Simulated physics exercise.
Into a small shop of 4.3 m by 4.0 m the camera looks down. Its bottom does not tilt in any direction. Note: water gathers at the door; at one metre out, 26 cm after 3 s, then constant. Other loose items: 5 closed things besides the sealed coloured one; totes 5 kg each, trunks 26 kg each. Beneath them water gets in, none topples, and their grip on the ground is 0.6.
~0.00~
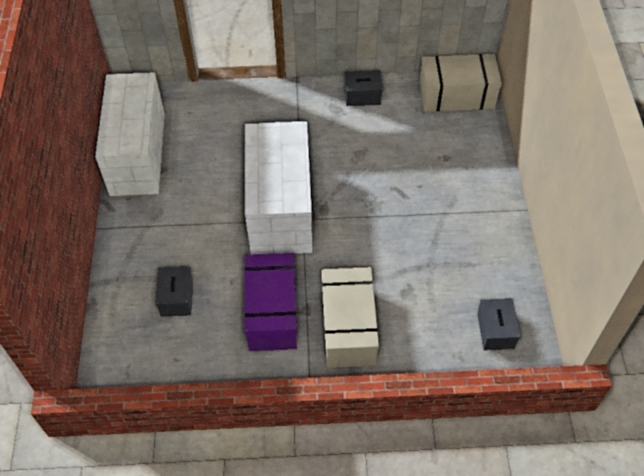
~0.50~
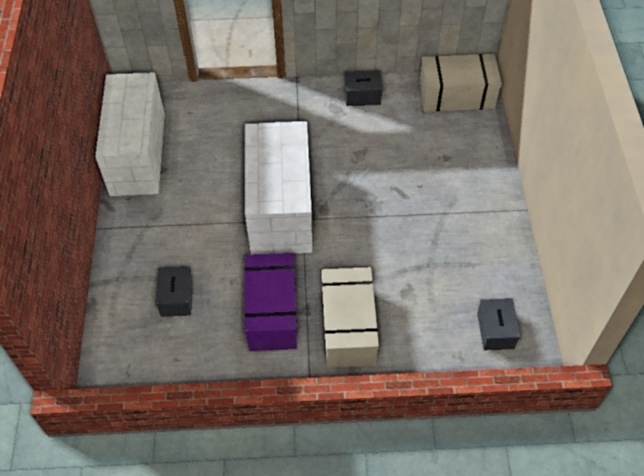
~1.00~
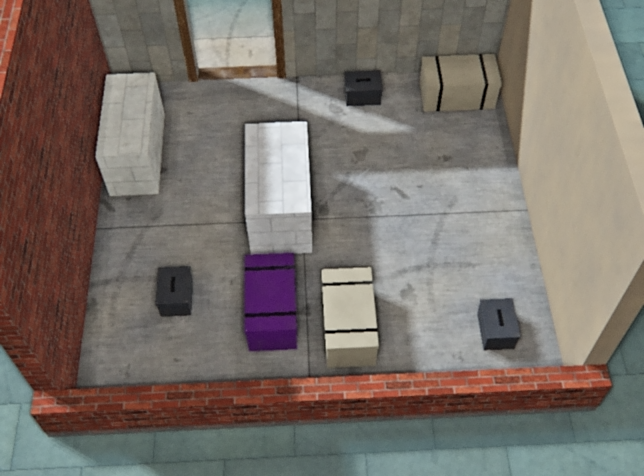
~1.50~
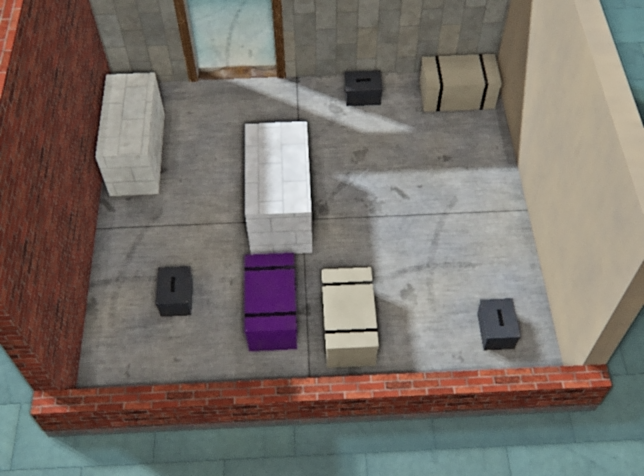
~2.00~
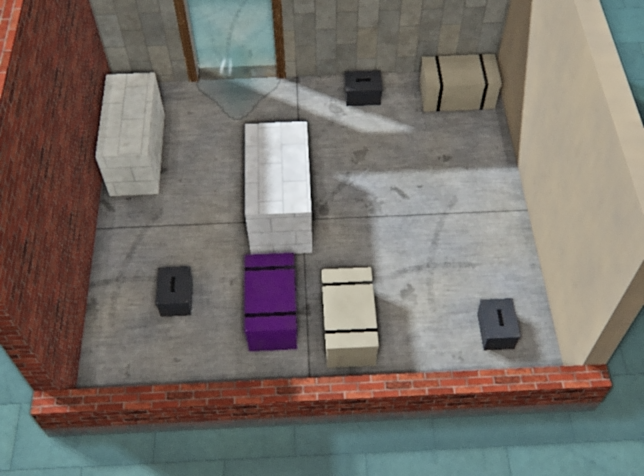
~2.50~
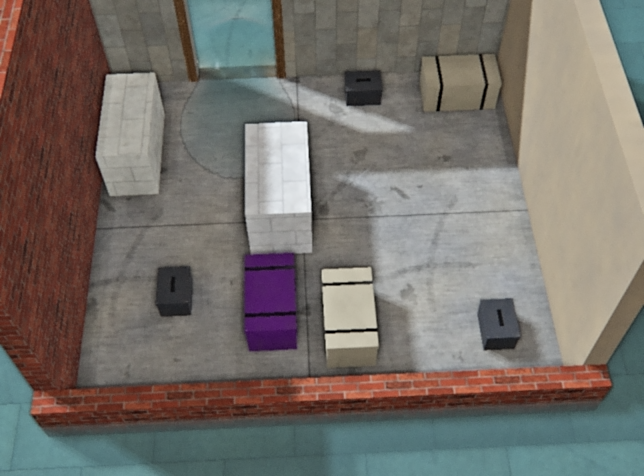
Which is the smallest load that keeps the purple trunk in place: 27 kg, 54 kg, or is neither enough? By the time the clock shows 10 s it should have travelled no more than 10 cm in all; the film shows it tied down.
Short answer: The heavier one.
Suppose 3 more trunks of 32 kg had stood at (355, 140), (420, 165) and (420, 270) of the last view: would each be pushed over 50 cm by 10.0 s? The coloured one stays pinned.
Note, in sequence: Not exceeded, not exceeded, not exceeded.
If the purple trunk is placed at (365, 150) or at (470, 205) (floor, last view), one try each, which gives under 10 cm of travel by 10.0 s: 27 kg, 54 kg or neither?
The first try gives success with heavier only; the second gives success with heavier only.
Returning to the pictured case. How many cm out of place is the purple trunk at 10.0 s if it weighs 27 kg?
Shift: About 50 cm.
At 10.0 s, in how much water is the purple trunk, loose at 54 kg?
Close to 10 cm deep.
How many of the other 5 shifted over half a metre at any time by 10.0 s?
It works out to 2.
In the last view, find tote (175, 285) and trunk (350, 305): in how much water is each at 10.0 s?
I'd put it at 16 cm and 8 cm respectively.
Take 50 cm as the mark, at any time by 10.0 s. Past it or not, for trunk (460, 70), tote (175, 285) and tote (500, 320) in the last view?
In order, the three come out beneath, above and above.
After 3.5 s the purple trunk would be 0 cm from its start with 27 kg and 0 cm from its start with 54 kg; 0 cm of water round it then.
After 4.5 s the purple trunk would be 0 cm from its start with 27 kg and 0 cm from its start with 54 kg; 2 cm of water round it then.
After 7.0 s the purple trunk would be 0 cm from its start with 27 kg and 0 cm from its start with 54 kg; 6 cm of water round it then.
After 10.0 s the purple trunk would be 48 cm from its start with 27 kg and 0 cm from its start with 54 kg; 10 cm of water round it then.
